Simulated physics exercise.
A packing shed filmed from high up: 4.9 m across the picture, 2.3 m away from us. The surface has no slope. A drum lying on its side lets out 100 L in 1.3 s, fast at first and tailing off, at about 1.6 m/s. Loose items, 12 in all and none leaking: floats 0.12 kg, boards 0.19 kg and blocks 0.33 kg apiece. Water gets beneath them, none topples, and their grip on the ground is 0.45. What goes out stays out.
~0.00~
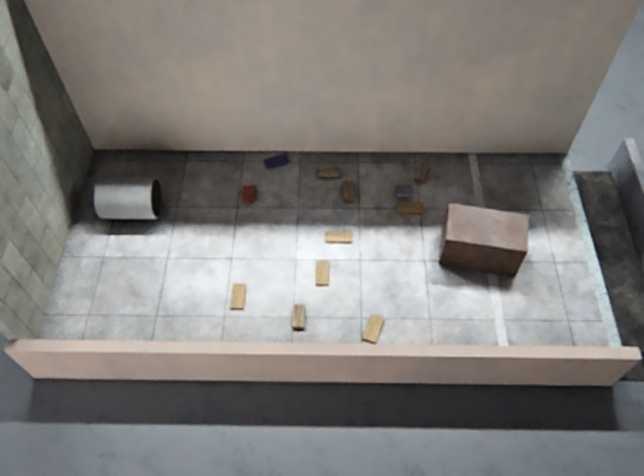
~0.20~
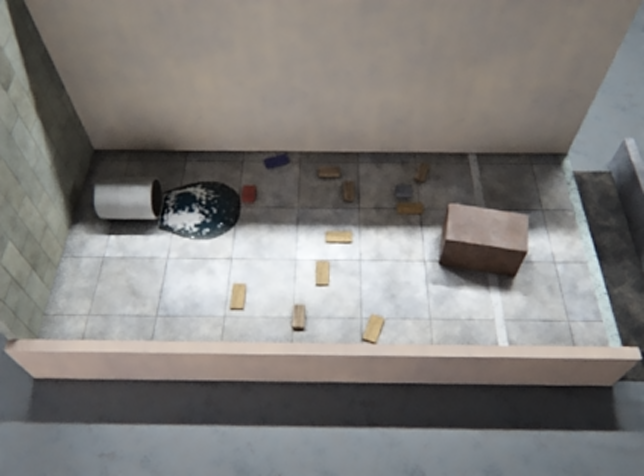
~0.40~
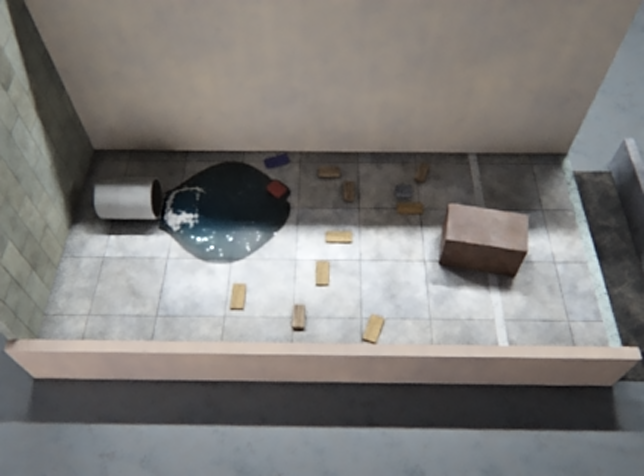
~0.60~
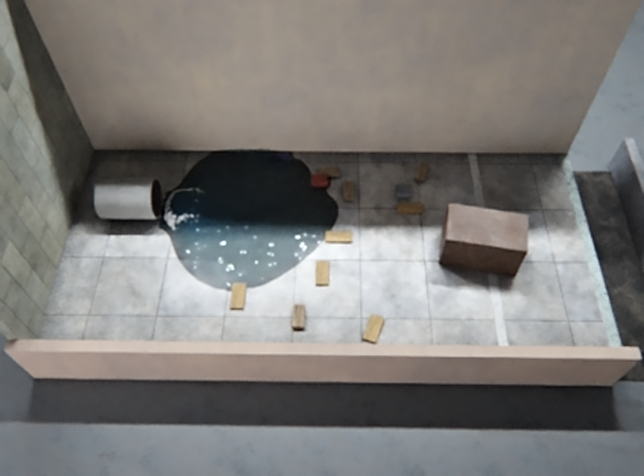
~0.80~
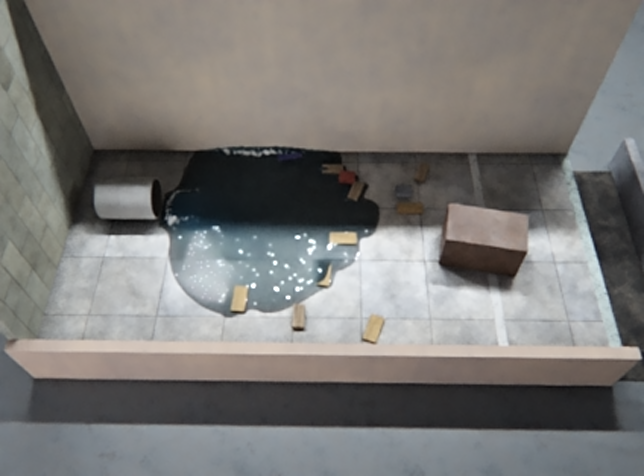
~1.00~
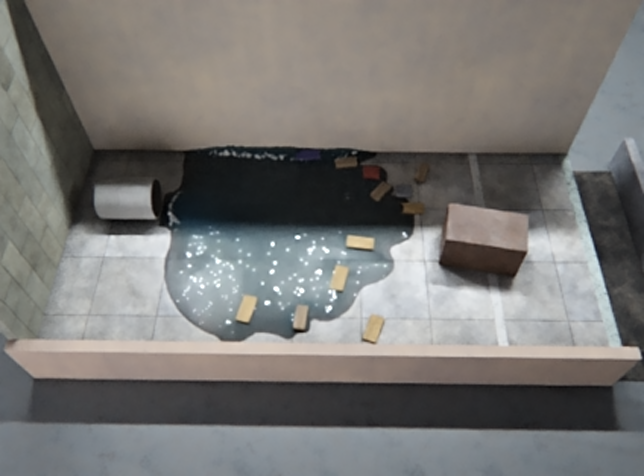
Dark liquid pours from a drum lying on its side at the left and spreads across the tiled floor, pushing a small red block rightward, then reaching more scattered pieces and shifting several while the large brown box stays still.
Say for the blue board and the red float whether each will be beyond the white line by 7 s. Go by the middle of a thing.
The blue board passes; the red float crosses.
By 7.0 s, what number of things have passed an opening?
11 of them.
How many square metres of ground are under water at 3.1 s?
About 6.0 m2.
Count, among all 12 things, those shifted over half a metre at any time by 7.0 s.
I count 12.
After 1.4 s the blue board is near (353, 156), 0.8 m from its start, afloat; the red float is near (422, 159), 1.8 m from its start, afloat; 0 of 12 are over the mark; 8 afloat.
After 3.1 s the blue board is near (556, 171), 2.9 m from its start, afloat; the red float has gone out; 10 of 12 are over the mark; 5 afloat.
After 4.9 s the blue board has gone out; the red float has gone out; 11 of 12 are over the mark; 1 afloat.
After 7.0 s the blue board has gone out; the red float has gone out; 12 of 12 are over the mark; 1 afloat.
